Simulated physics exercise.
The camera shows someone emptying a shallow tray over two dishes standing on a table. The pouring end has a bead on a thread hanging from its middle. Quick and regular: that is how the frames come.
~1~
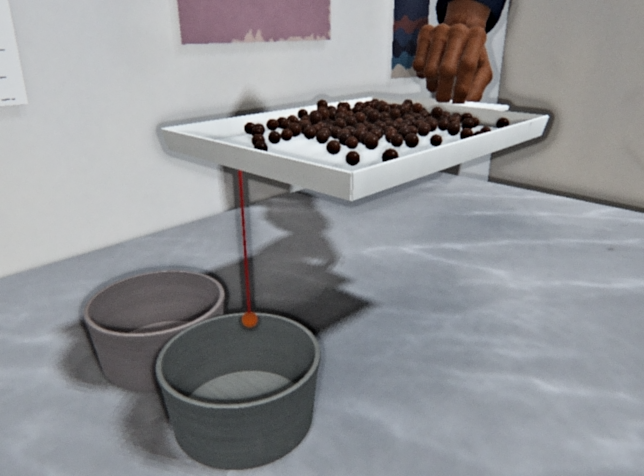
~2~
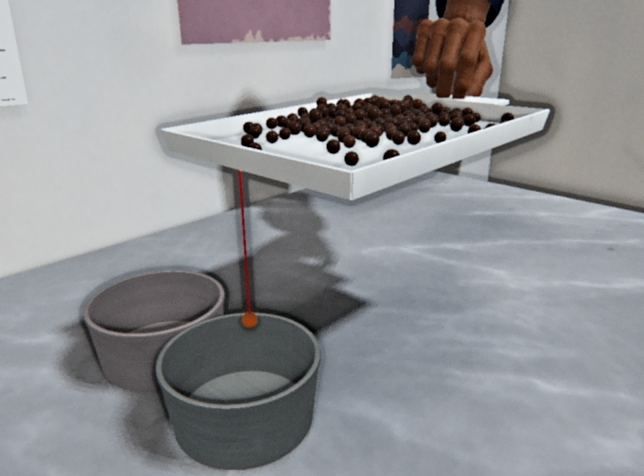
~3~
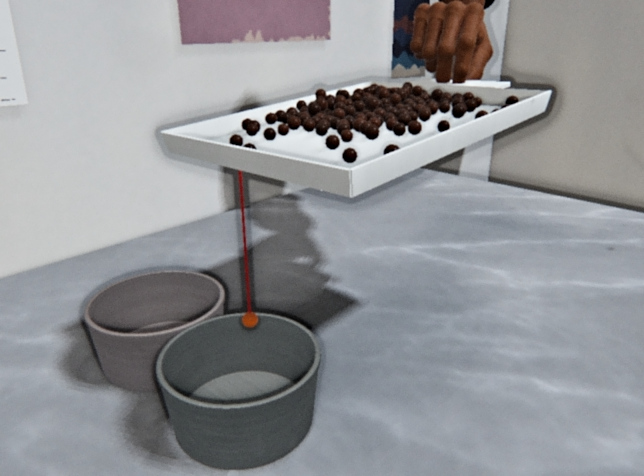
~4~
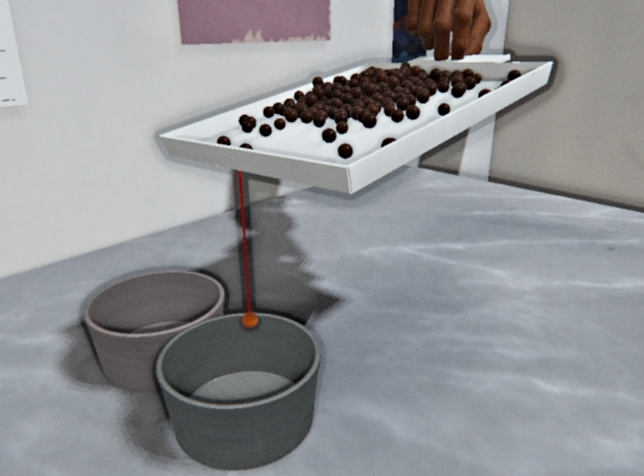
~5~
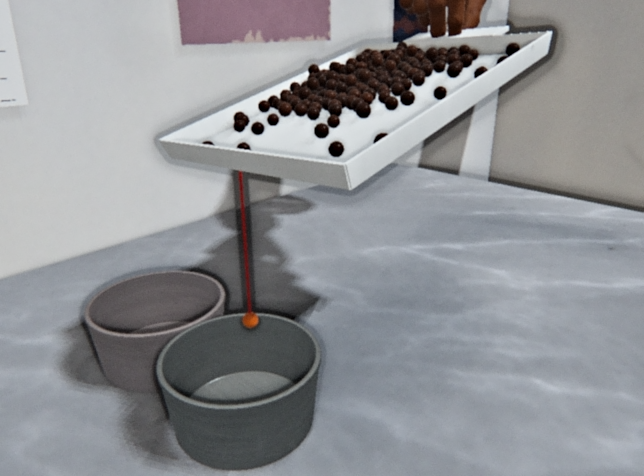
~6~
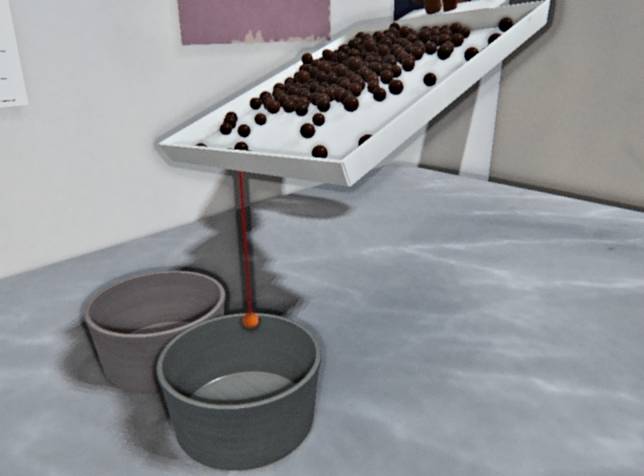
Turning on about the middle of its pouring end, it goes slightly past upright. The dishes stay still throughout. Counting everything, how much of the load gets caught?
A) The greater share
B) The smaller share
A, the greater share.
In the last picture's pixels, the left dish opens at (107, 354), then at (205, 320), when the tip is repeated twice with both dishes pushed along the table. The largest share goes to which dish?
Placement one: The left-positioned dish. Placement two: The left-positioned dish.
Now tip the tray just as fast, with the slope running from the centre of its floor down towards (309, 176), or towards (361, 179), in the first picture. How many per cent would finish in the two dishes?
The first try would leave around 20 per cent there, the second around 0 per cent.
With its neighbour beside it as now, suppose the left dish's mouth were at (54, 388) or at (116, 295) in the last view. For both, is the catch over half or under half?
Short of half and then the bulk of it.
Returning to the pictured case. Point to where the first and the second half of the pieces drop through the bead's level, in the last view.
The opening part goes through (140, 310); what follows goes through (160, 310).
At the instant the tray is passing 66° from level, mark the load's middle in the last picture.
I'd put it at about (188, 152).
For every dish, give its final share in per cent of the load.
The left dish ends up with around 40 percent of the load, the right dish with around 20 percent.
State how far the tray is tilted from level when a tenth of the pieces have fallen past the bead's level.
Angle: Close to 60°.
Soon after the last picture, tray tipped steeply; about two thirds on the tray; a stray few in the right dish; a small part in the left dish; a small part outside both; about a quarter in the air.
A little later, tray tipped past a quarter turn; a stray few on the tray; about a quarter in the right dish; about a third in the left dish; about a quarter outside both; a small part in the air.
Later still, tray tipped past a quarter turn; about a quarter in the right dish; about half in the left dish; about a third outside both.
By the end, tray tipped past a quarter turn; about a quarter in the right dish; about half in the left dish; about a third outside both.
